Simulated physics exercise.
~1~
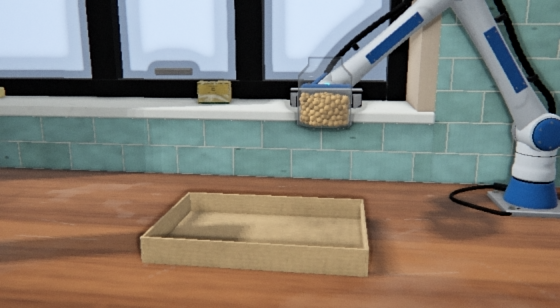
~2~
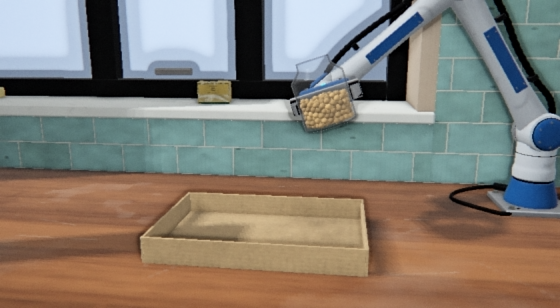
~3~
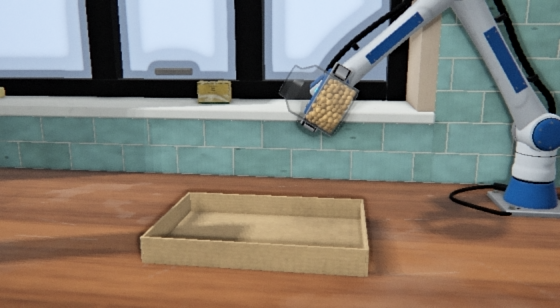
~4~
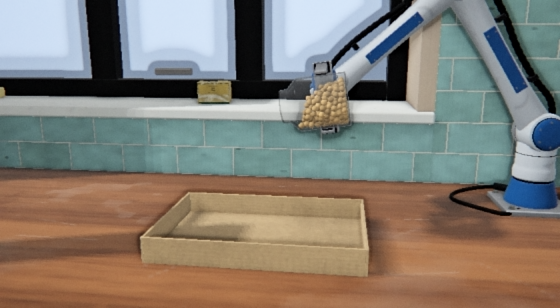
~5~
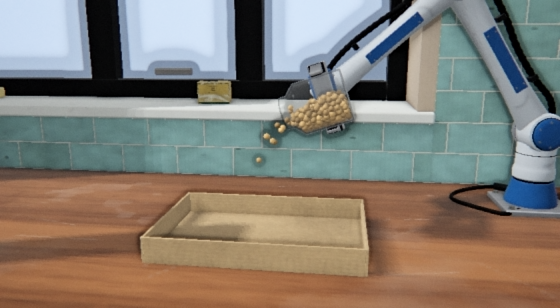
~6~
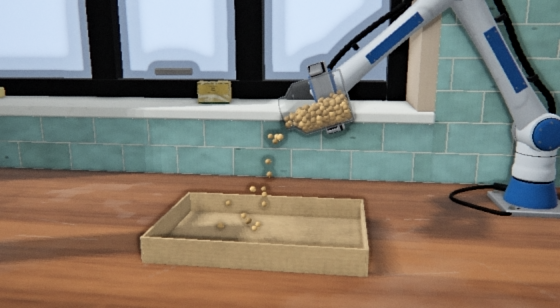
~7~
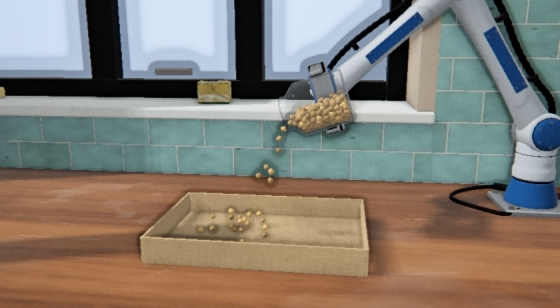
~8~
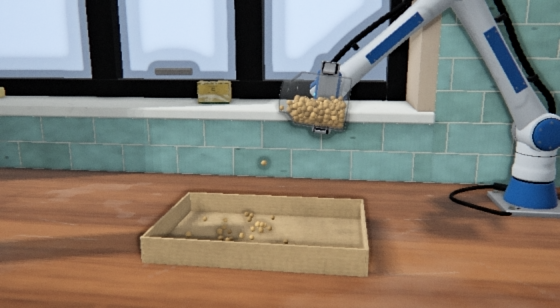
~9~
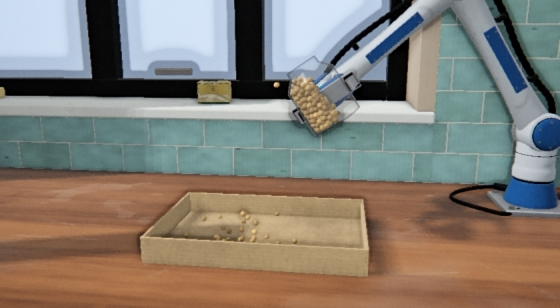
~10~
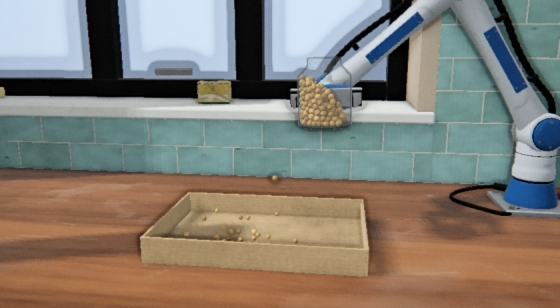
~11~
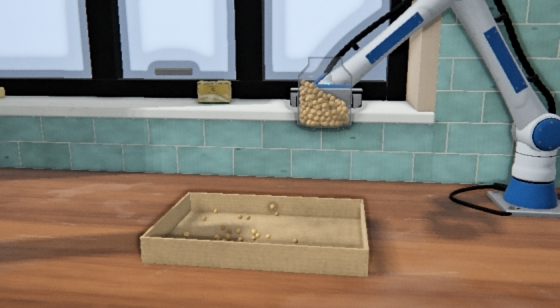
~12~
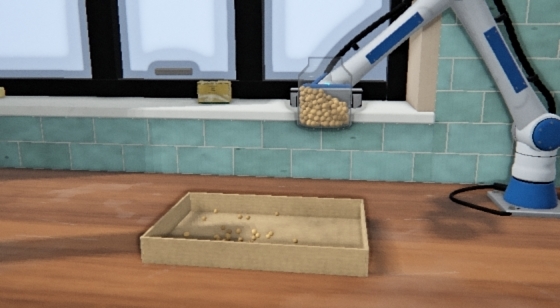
On a wooden counter by a tiled wall and window, a blue and white robot arm tipped a clear jar of chickpeas leftward over a shallow tray, spilled a small share into it, then turned the jar upright, still mostly full.
